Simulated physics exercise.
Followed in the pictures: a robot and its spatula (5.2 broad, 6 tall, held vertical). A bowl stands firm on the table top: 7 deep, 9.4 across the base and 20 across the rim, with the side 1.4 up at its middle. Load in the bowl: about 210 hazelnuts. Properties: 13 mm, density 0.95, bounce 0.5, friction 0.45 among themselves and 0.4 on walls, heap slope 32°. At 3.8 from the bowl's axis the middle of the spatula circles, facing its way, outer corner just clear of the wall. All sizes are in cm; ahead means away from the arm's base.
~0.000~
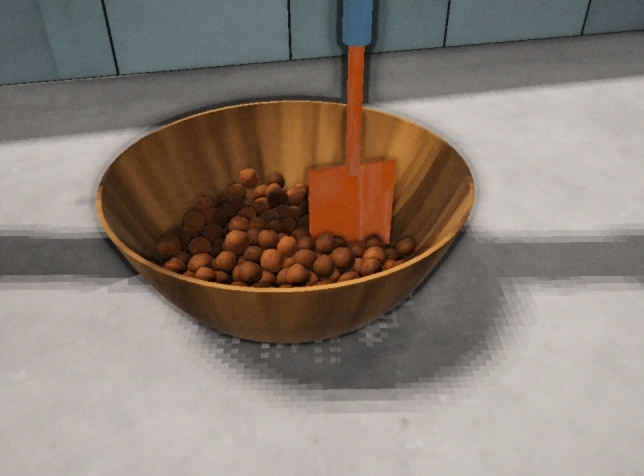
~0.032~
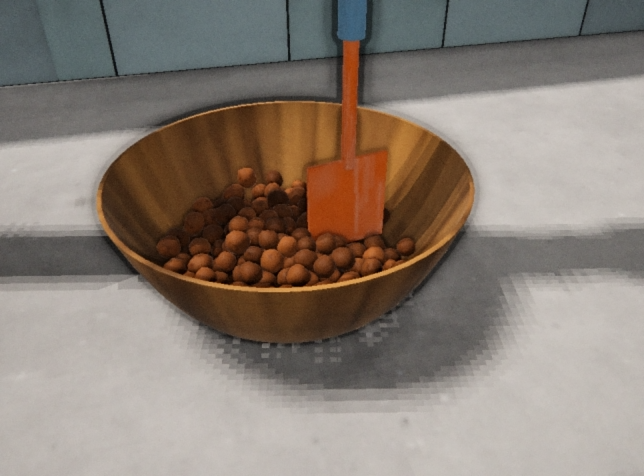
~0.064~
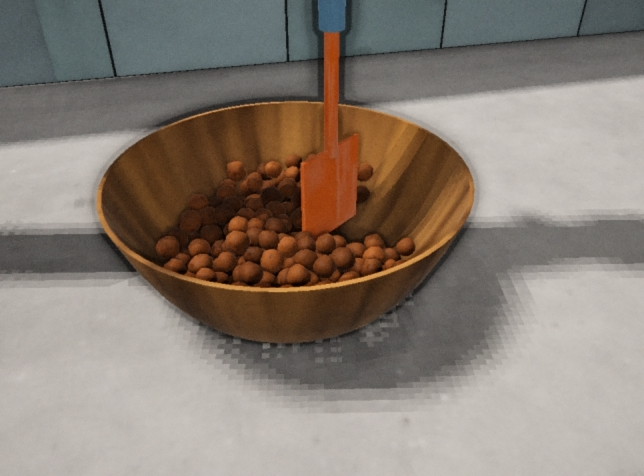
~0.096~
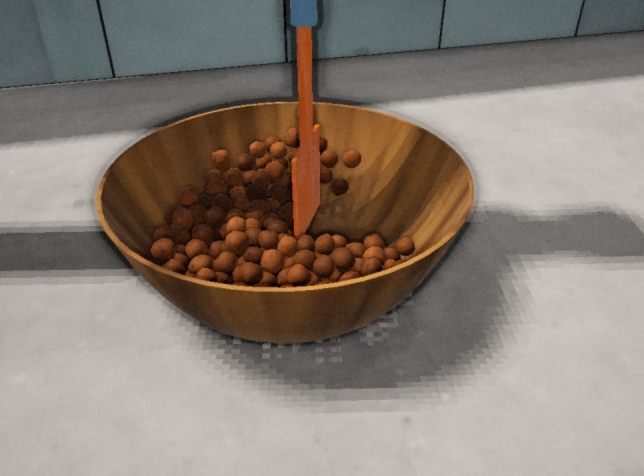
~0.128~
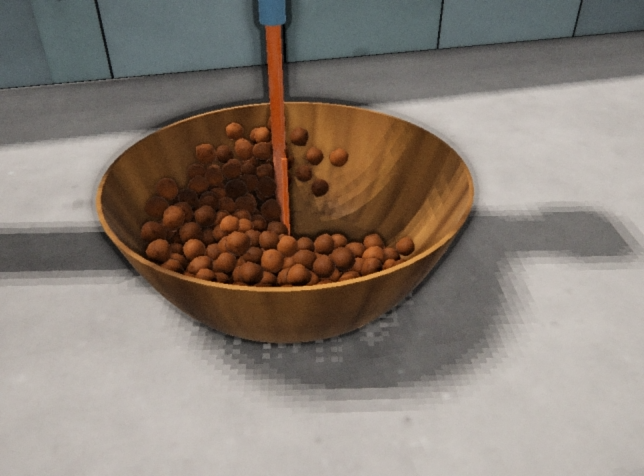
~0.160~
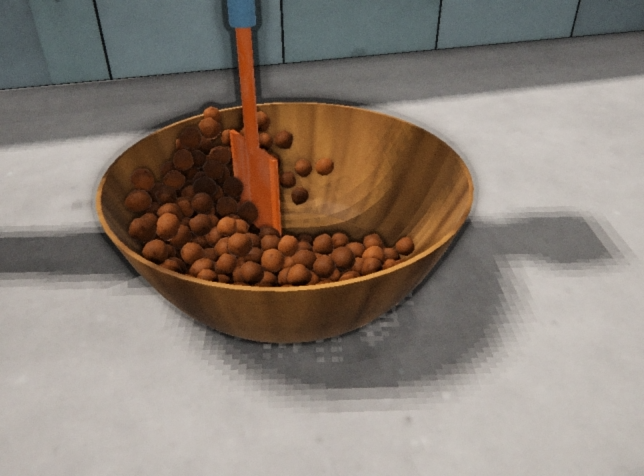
In a wooden bowl, an orange spatula turns and sweeps left, pushing brown balls up the side.
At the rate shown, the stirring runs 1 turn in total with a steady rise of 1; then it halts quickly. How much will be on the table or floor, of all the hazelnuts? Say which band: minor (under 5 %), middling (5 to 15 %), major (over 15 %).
Band: Middling.
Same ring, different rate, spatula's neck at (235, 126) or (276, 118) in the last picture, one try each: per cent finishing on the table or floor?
First try: Around 10 %; second try: Around 0 %.
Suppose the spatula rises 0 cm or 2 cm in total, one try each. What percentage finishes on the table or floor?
About 10 and 5 per cent.
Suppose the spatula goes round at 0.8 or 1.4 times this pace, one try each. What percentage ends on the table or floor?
It would be about 0 and 25 percent respectively.
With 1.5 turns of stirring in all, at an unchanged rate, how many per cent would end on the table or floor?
I'd expect some 5 per cent.
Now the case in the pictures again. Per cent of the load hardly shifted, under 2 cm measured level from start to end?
Around 0 in a hundred.
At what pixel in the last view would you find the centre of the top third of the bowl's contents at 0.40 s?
Somewhere around (384, 246), I think.
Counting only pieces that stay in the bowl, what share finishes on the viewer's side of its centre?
Near 45 per cent of what stays in the bowl.
After 0.28 s, 204° round, highest piece 11 above the table; 207 in the bowl, 4 in flight or on the tool.
After 0.40 s, 297° round, highest piece 9 above the table; 204 in the bowl, 4 on the table or floor, 3 in flight or on the tool.
After 0.65 s, 0° round, highest piece 6 above the table; 196 in the bowl, 15 on the table or floor.
After 1.35 s, 0° round, highest piece 5 above the table; 196 in the bowl, 15 on the table or floor.
At rest, 196 in the bowl, 15 on the table or floor. That is 7 % on the table or floor.
